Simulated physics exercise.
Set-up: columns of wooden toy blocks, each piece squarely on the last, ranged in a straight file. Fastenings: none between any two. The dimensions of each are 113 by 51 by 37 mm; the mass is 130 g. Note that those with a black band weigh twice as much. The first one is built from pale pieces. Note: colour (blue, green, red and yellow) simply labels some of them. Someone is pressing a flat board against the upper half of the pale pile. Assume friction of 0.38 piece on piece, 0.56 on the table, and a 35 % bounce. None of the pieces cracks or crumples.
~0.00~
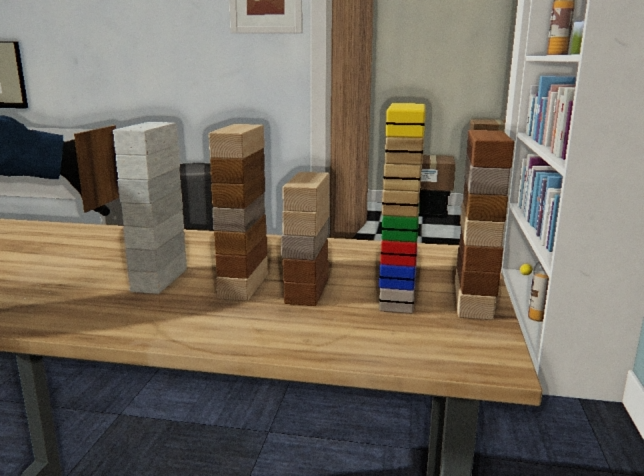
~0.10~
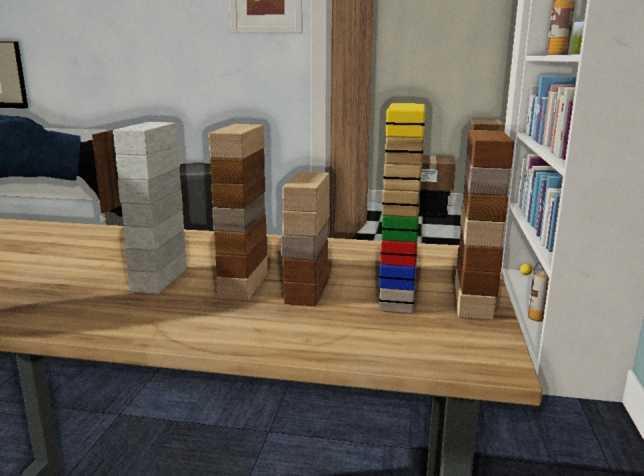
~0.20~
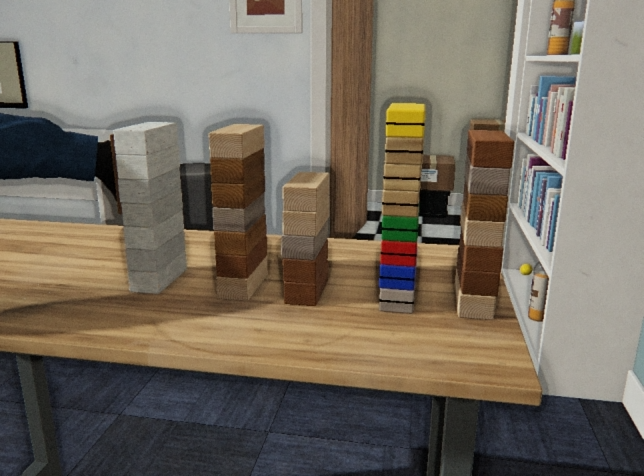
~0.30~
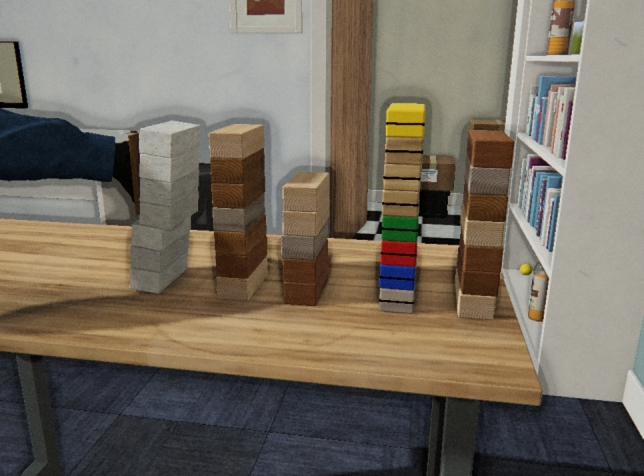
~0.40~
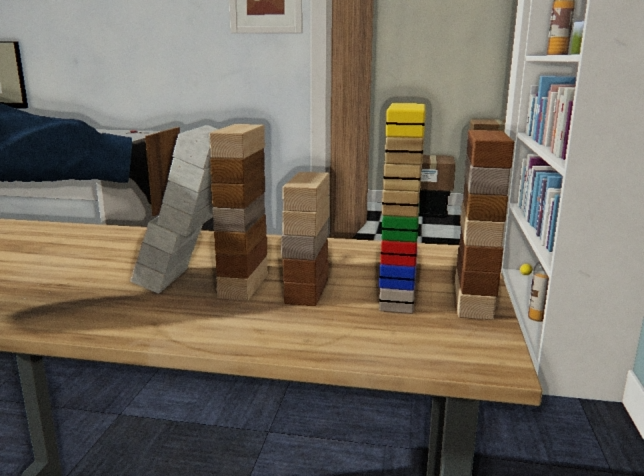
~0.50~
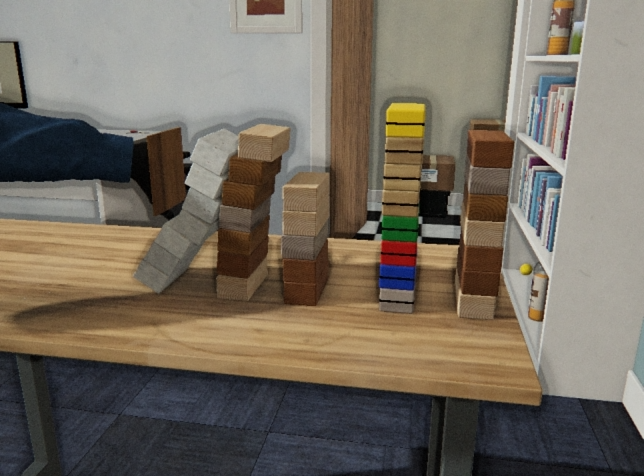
The clip opens on five stacks of blocks in a row on a wooden table, with a dark-sleeved arm holding a brown board left of the pale stack. The board moves right and pushes the pale stack, which leans into its neighbor and shifts that stack's upper blocks rightward.
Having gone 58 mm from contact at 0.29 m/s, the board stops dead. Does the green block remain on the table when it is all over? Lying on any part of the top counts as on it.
No.
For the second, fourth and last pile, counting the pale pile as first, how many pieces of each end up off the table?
Counts - second: 0, fourth: 5, last: 7.
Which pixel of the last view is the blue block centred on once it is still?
I'd place it at about (452, 287) in the final view.
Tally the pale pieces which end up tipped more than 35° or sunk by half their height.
7 pale pieces.
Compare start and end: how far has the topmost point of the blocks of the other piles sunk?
It sits roughly 15 centimetres lower.
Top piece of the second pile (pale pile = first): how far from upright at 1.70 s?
It leans around 60°.
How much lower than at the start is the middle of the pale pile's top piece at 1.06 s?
14 cm.
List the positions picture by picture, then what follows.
In the first picture (places mark the middle of the side facing us), board (79, 163) 58 mm short; green block (400, 230); blue block (397, 278); yellow block (406, 124); the rest undisturbed.
In the second picture, board (97, 164) 29 mm short; green block (400, 230).
In the third picture, board (115, 164) 1 mm in; green block (400, 230).
In the fourth picture, board (133, 165) 29 mm in, top of the pale pile leaning 7°; green block (400, 230); the rest undisturbed.
In the fifth picture, board (149, 166) 56 mm in, top of the pale pile leaning 20°; green block (400, 230); the rest undisturbed.
In the sixth picture, board (151, 166) 58 mm in, stopped, top of the pale pile leaning 27°; green block (400, 230); yellow block (406, 124); blue block (397, 278); steepest lean 6°, the block at (233, 243); 6 disturbed, none off the table.
After 1.06 s, 7 of the pale pile down; none of the 27 other blocks off the table, 19 disturbed; green block leaning 13°; yellow block leaning 13°.
After 1.70 s, 7 of the pale pile down; 10 of the 27 other blocks off the table; green block on its side; yellow block on its side.
By the end (2.3 s), 7 of the pale pile down; 12 of the 27 other blocks off the table; green block on its side; yellow block on its side; red block on its side.
